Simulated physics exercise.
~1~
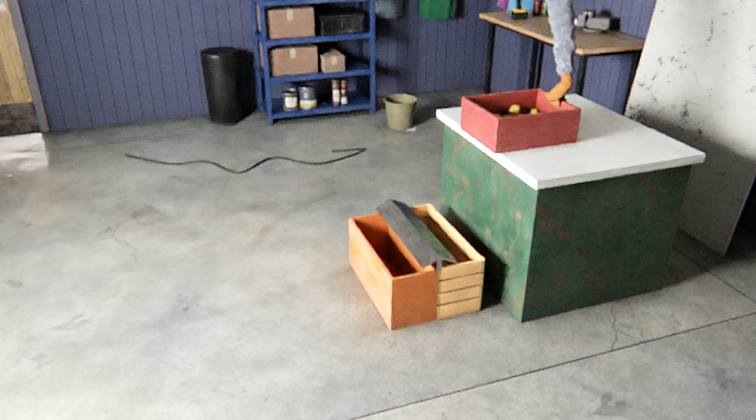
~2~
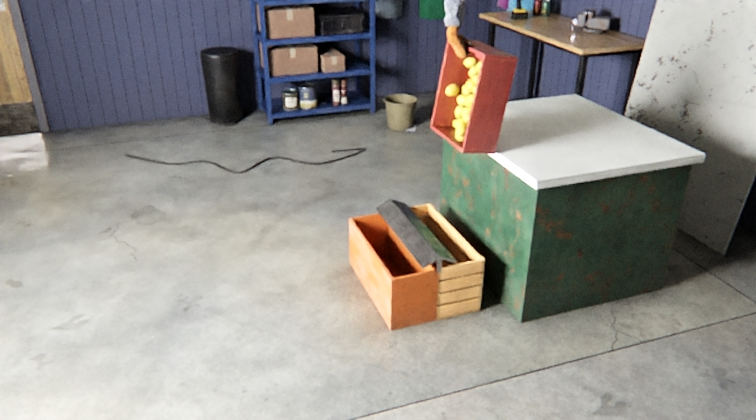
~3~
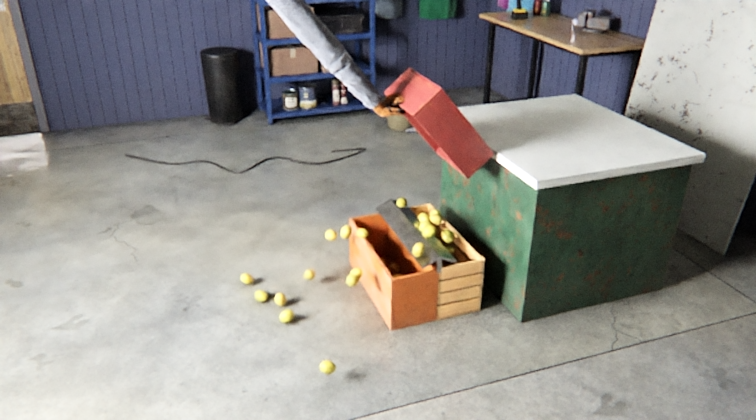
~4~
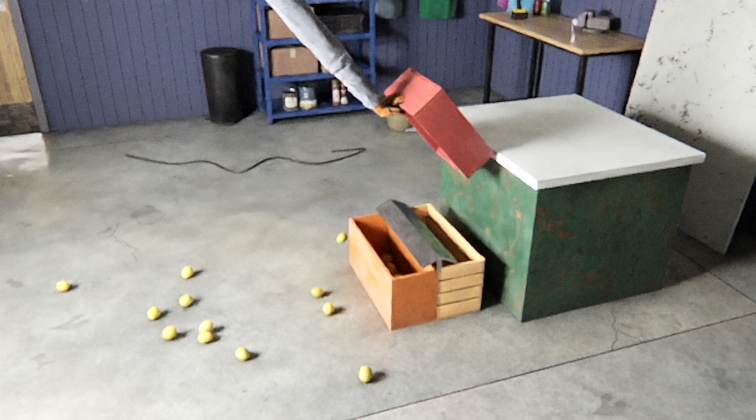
A hand grips a red crate of yellow balls on the white top of a green bench, seen from above in a workshop with a concrete floor and blue wall. Below and to the left, a pale wooden box and an orange trough stand side by side, with a dark ridge over their shared wall. The hand raises the crate and tips it leftward. Balls pour down over the ridge and both containers, and some spill past the trough. The emptied crate stays tilted, with balls in both containers and others scattered across the floor, mostly to the left.
